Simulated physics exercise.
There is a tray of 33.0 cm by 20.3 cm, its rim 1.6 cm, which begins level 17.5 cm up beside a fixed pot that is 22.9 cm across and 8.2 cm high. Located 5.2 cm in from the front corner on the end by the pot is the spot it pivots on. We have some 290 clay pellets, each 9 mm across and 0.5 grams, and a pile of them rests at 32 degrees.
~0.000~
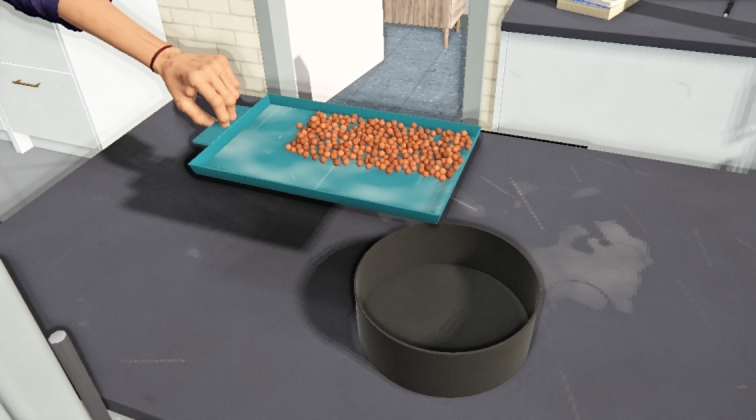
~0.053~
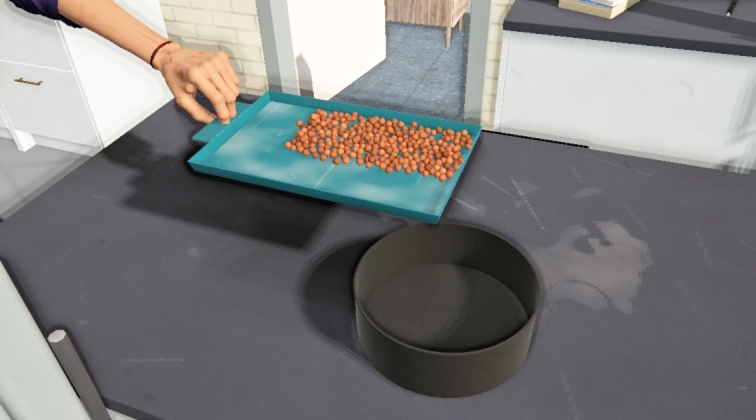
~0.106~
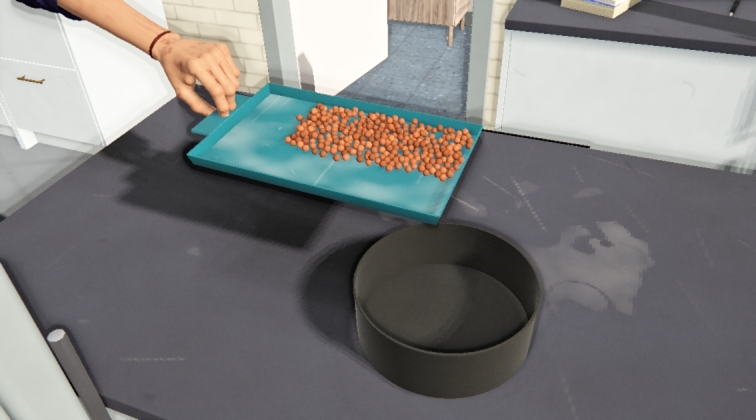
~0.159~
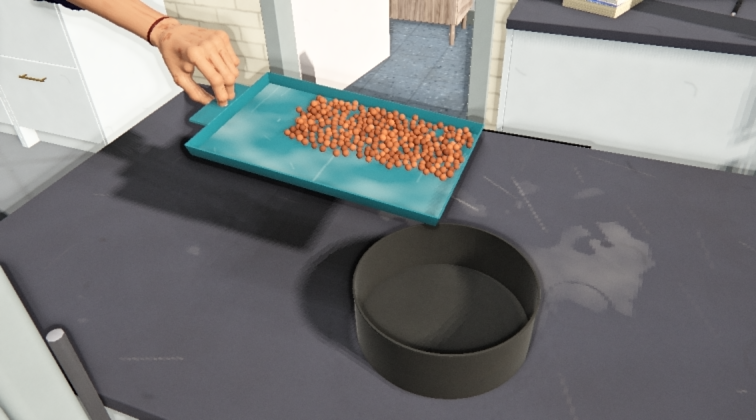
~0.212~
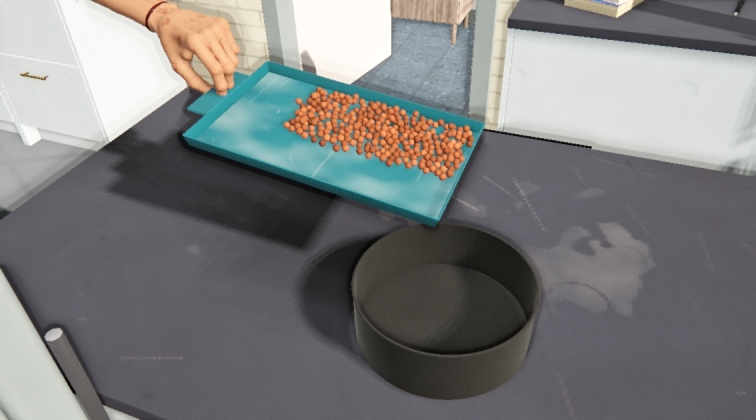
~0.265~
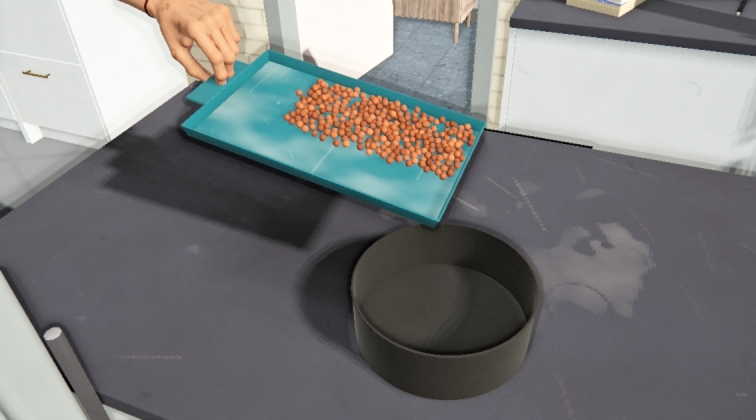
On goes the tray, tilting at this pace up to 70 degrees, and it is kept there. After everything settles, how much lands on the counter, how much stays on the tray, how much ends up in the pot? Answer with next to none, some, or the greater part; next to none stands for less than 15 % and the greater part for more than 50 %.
Counter: Next to none; tray: The greater part; pot: Next to none.
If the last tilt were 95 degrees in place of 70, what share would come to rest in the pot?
About 85 in a hundred would end up in the pot.
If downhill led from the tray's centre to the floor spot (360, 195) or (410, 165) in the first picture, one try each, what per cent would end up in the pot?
The share comes to roughly 5 in a hundred, then roughly 0 in a hundred.
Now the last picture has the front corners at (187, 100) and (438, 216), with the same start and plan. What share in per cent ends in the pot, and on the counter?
Per cent by place - pot 15, counter 10.
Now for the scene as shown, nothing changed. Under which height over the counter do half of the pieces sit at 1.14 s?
Some 24 cm above the counter.
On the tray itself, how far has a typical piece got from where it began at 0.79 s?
Roughly 6 cm.
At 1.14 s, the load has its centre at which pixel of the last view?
Approx. (441, 140).
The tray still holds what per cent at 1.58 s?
Estimate: Near 95 in a hundred.
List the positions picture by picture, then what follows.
Tray tilt 0 degrees, front corners at (193, 163) and (437, 212); middle of the pieces at (376, 141); pot at (446, 280), in the first frame.
Tray tilt 1 degrees, front corners at (193, 160) and (436, 213); middle of the pieces at (376, 140), in the second frame.
Tray tilt 3 degrees, front corners at (192, 153) and (437, 214); middle of the pieces at (377, 137), in the third frame.
Tray tilt 5 degrees, front corners at (190, 144) and (437, 215), lowest corner right front; middle of the pieces at (377, 132), in the fourth frame.
Tray tilt 8 degrees, front corners at (188, 134) and (436, 216), lowest corner right front; middle of the pieces at (377, 128), in the fifth frame.
Tray tilt 11 degrees, front corners at (187, 124) and (436, 217), lowest corner right front; middle of the pieces at (378, 123); pot at (444, 282). The tray's pace is about 55 degrees a second, in the sixth frame.
Then, at 0.79 s, tilt 39 degrees; the tray holds 100 %, the pot 0 %.
After 1.14 s, tilt 58 degrees; the tray holds 95 %, the pot 0 %.
After 1.58 s, tilt 70 degrees; the tray holds 95 %, the pot 5 %.
By 2.2 s all is still; counter 0 %, tray 95 %, pot 5 %.
